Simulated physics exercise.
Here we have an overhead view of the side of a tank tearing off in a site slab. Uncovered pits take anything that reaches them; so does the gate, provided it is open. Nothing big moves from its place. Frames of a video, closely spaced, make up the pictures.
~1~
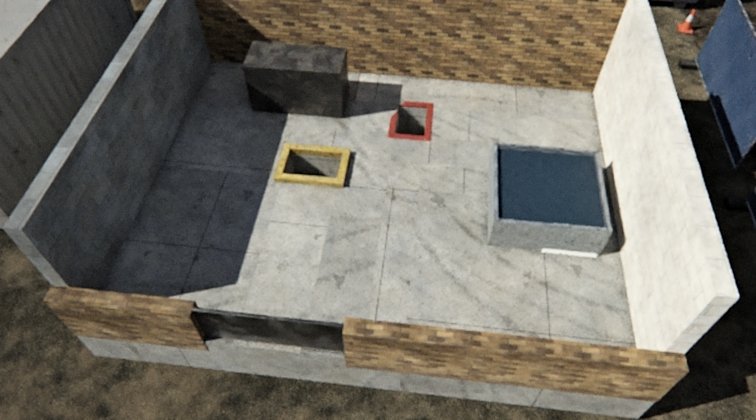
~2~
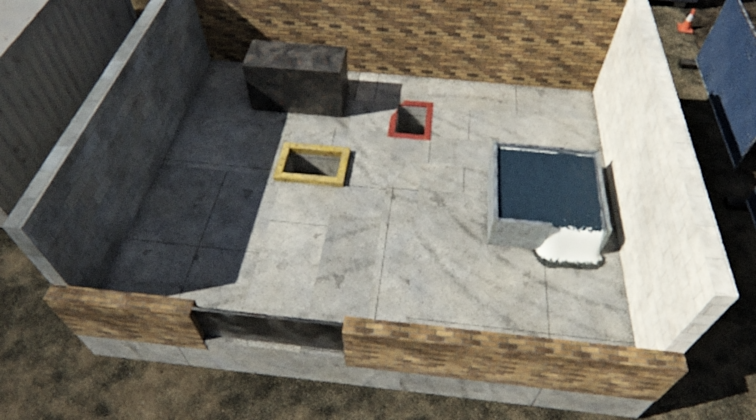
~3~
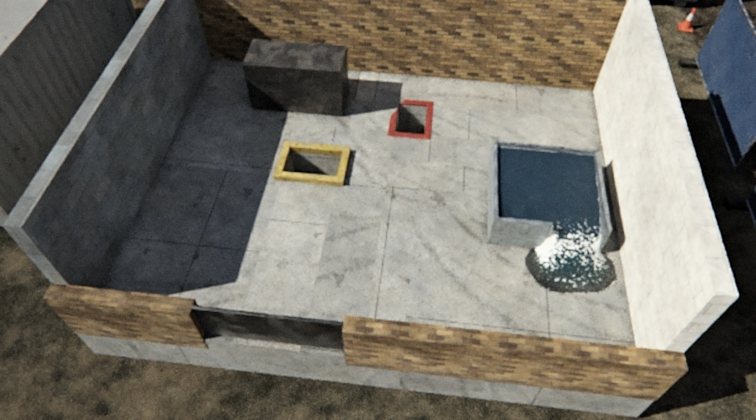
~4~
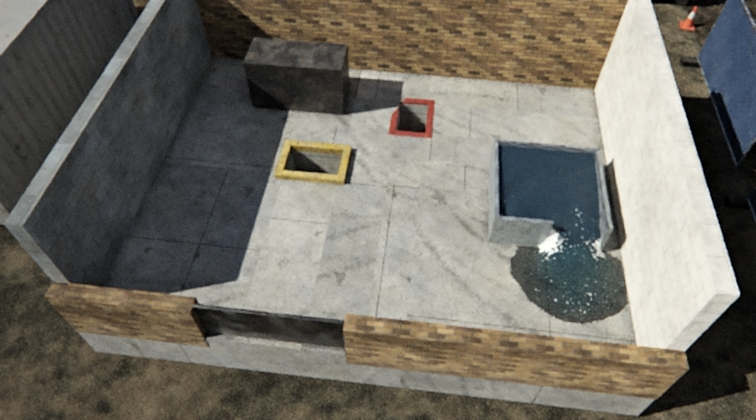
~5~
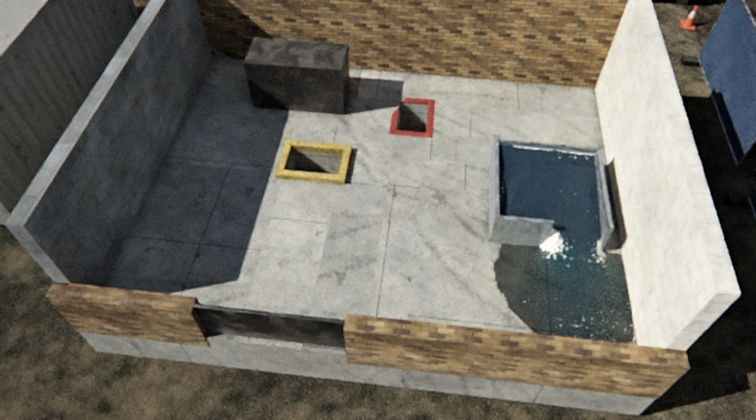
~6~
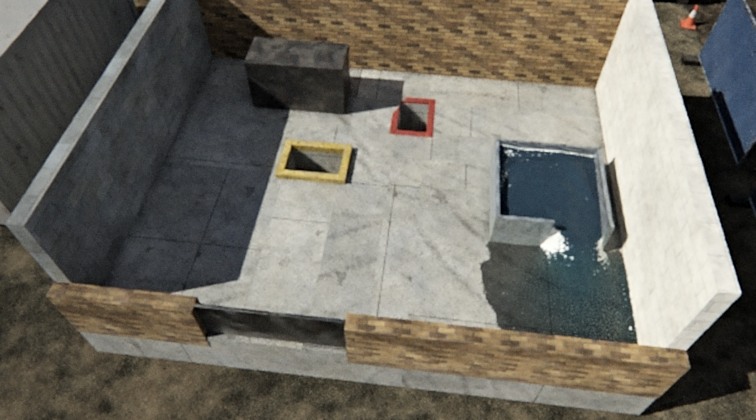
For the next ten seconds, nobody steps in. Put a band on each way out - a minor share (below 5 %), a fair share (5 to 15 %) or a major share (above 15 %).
One by one: The gate accounts for a negligible part - below five per cent, the red pit accounts for a negligible part - below five per cent, the yellow pit accounts for a negligible part - below five per cent.
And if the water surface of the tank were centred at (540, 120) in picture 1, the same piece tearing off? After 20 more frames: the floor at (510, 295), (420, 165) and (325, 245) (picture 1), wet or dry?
In sequence: Inundated, next unflooded, then unflooded.
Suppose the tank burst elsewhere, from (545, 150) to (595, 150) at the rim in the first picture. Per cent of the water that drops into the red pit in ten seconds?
For red, roughly 25 in a hundred.
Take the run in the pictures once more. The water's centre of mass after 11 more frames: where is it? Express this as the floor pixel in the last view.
The water's middle lies around (544, 260).
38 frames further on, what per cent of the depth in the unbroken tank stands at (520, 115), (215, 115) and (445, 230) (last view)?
About 0 per cent, then 0 per cent, then 4 per cent.
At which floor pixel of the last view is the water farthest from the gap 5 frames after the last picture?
Farthest reach: About (443, 349).
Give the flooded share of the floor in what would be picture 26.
About 35 %.
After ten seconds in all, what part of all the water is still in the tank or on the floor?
Roughly 98 percent.
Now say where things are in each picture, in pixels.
In the first frame, the water tank at (548, 187) is whole and still.
In the second frame, water pours out at (572, 241) and has run to (540, 255).
In the third frame, the front is at (550, 285), out from the gap at (572, 242).
In the fourth frame, the front is at (557, 312), out from the gap at (572, 241).
In the fifth frame, the front is at a hidden place, out from the gap at (573, 240).
In the sixth frame, water pours out at (574, 240) and has run to a hidden place.
A moment on, water covers 10 % of the floor; the gate 0 %, the red pit 0 %, the yellow pit 0 %.
Next, water covers 15 % of the floor; the gate 0 %, the red pit 0 %, the yellow pit 0 %.
Then, water covers 35 % of the floor; the gate 0 %, the red pit 0 %, the yellow pit 0 %.
Later, water covers 60 % of the floor; the gate 0 %, the red pit 0 %, the yellow pit 0 %.
In the end, water covers 85 % of the floor; the gate 0 %, the red pit 2 %, the yellow pit 0 %.
